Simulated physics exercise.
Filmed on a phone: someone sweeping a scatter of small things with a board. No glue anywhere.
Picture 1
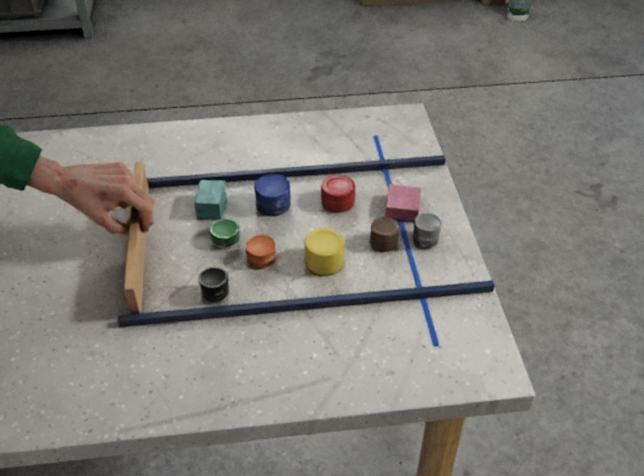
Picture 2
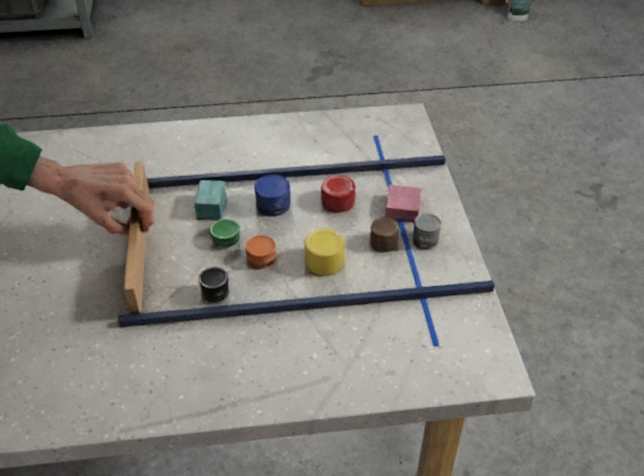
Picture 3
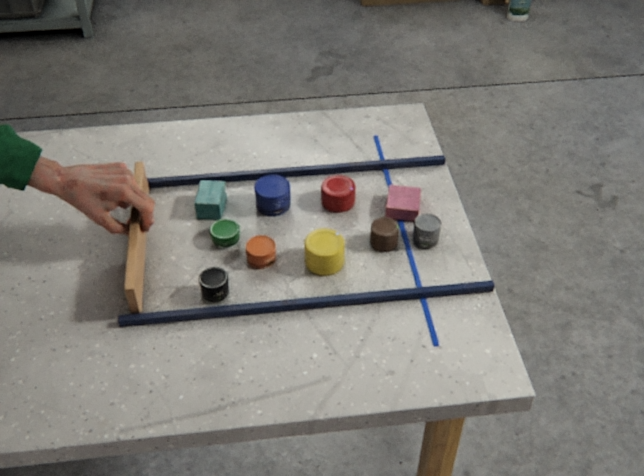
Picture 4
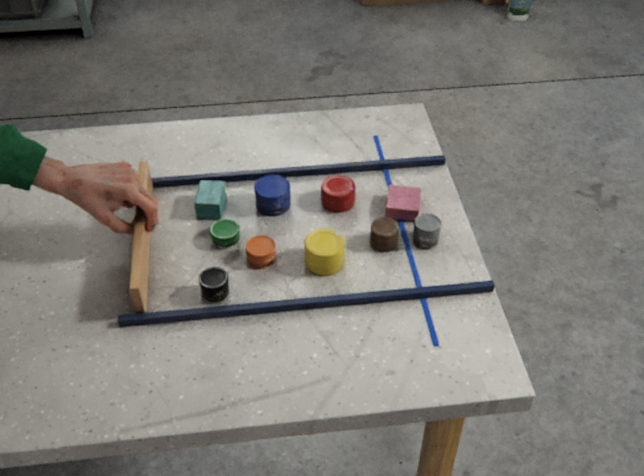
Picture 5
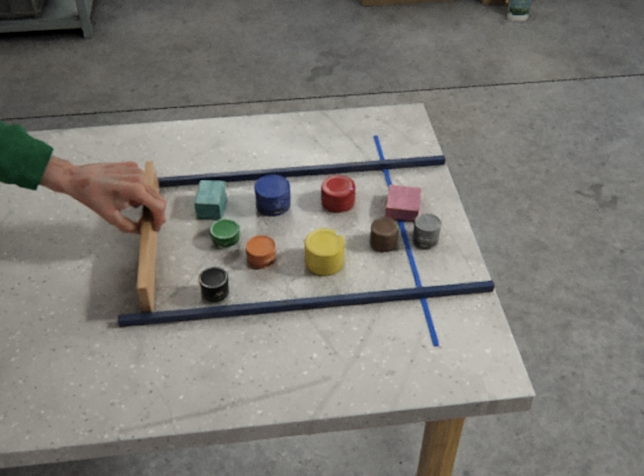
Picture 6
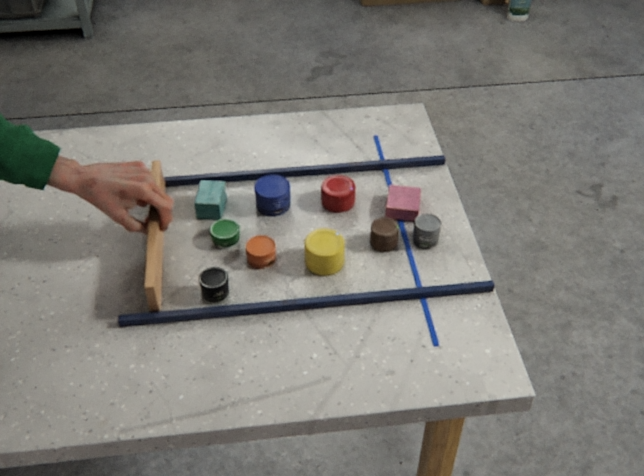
A hand in a green sleeve held a wooden board upright on a speckled table, then slid it slightly to the right between two dark rails, while the colourful little tubs and blocks stayed still.
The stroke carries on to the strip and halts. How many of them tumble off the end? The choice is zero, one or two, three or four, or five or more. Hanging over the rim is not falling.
The number that fall off is one or two.
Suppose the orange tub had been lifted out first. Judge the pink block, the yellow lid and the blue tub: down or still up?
The pink block survives; the yellow lid does not fall; the blue tub remains up.
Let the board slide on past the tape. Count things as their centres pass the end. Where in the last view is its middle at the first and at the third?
Near (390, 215) and (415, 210).
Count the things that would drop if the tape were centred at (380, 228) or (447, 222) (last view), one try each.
The counts: 0 and 6.
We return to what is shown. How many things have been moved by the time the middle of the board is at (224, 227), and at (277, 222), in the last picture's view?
By then 3, and 7.
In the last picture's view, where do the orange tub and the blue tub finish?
The orange tub stops around (421, 235); the blue tub around (433, 179).
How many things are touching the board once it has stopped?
4 of them.
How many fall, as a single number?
Fallen: 1.
Early on, none off yet; grey tub at rest near (427, 231); pink block at rest near (403, 203); brown lid at rest near (384, 234).
Finally, the number that fall off is one or two; lost, red lid.
